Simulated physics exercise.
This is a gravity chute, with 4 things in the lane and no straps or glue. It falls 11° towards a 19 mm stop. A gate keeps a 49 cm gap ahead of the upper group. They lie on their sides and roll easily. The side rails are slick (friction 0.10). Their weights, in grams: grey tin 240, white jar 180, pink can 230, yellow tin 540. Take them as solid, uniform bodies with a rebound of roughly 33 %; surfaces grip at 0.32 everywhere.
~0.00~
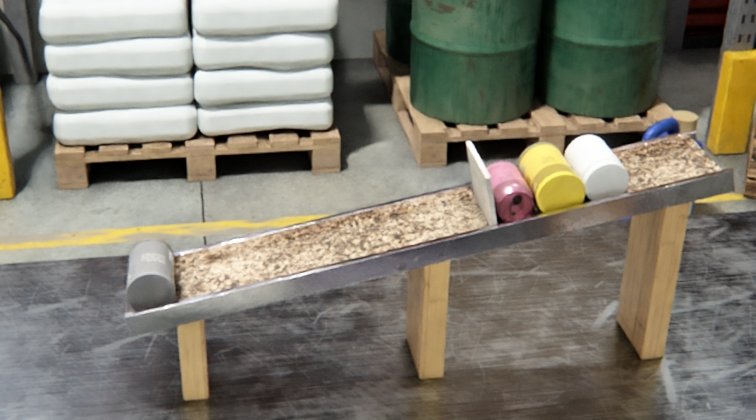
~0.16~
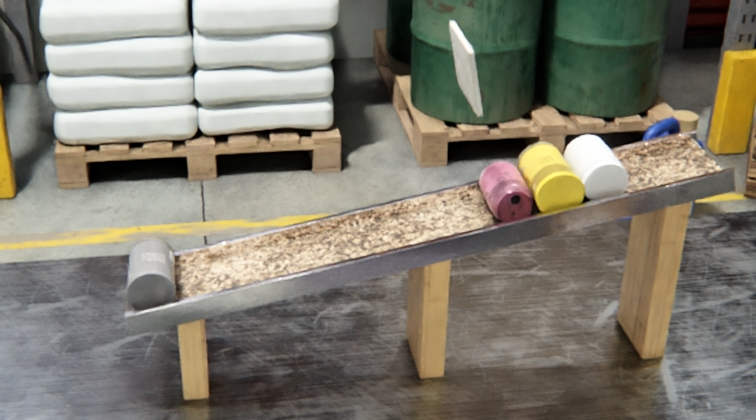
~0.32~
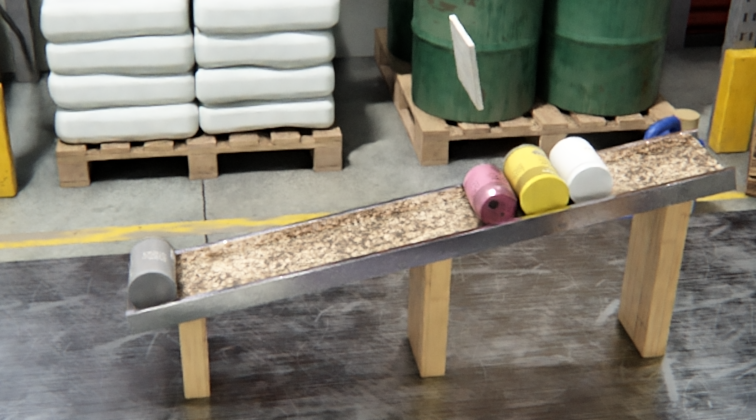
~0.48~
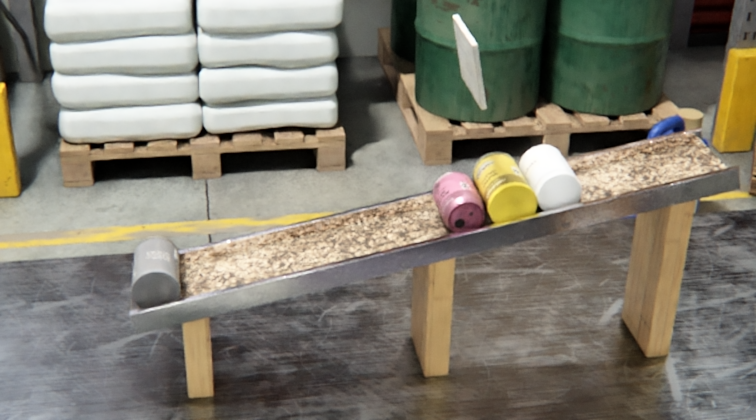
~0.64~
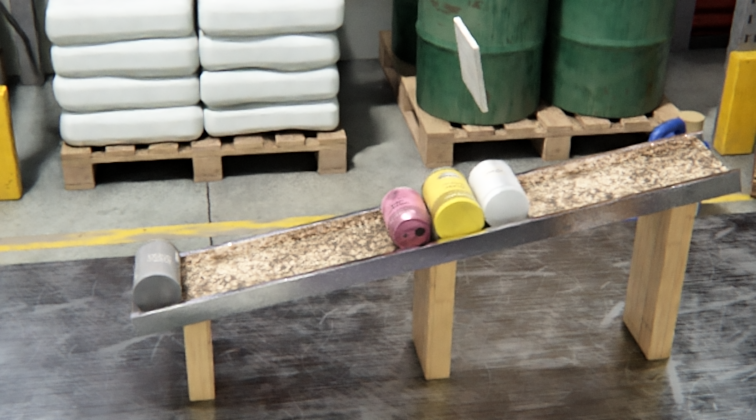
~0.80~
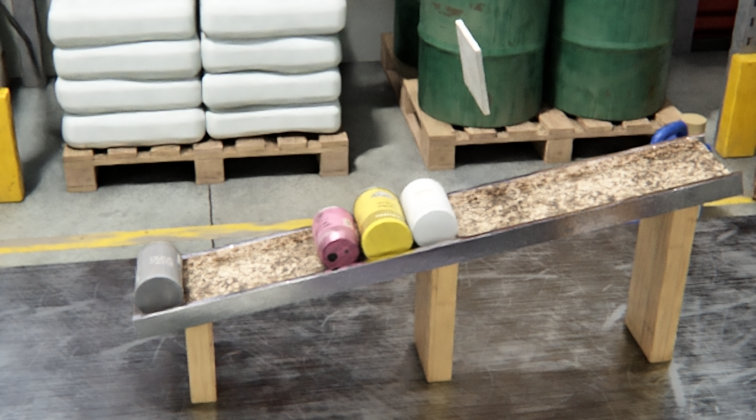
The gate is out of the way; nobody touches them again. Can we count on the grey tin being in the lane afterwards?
The grey tin clears the end.
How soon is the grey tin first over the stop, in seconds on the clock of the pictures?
At about 1.1 s.
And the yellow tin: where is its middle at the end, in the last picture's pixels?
Around (204, 266).
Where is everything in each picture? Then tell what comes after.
In the first picture, gate shut; grey tin (151, 275); white jar (596, 169).
In the second picture, leader 56 cm from the stop; yellow tin (550, 179); white jar (595, 169).
In the third picture, leader 53 cm from the stop; pink can (490, 195); yellow tin (535, 181).
In the fourth picture, leader 48 cm from the stop; pink can (459, 202); white jar (550, 179).
In the fifth picture, leader 39 cm from the stop; pink can (406, 218); yellow tin (452, 204).
In the sixth picture, leader 28 cm from the stop; grey tin (159, 278); pink can (336, 238).
By 0.90 s, leader 19 cm from the stop; grey tin near (159, 278).
By 1.10 s, leader 6 cm from the stop; grey tin near (137, 271).
By 1.40 s, grey tin now over the stop.
By 1.80 s, pink can at a standstill; yellow tin at a standstill.
When it is over (2.3 s), over the stop, grey tin; the other 3 in the lane.
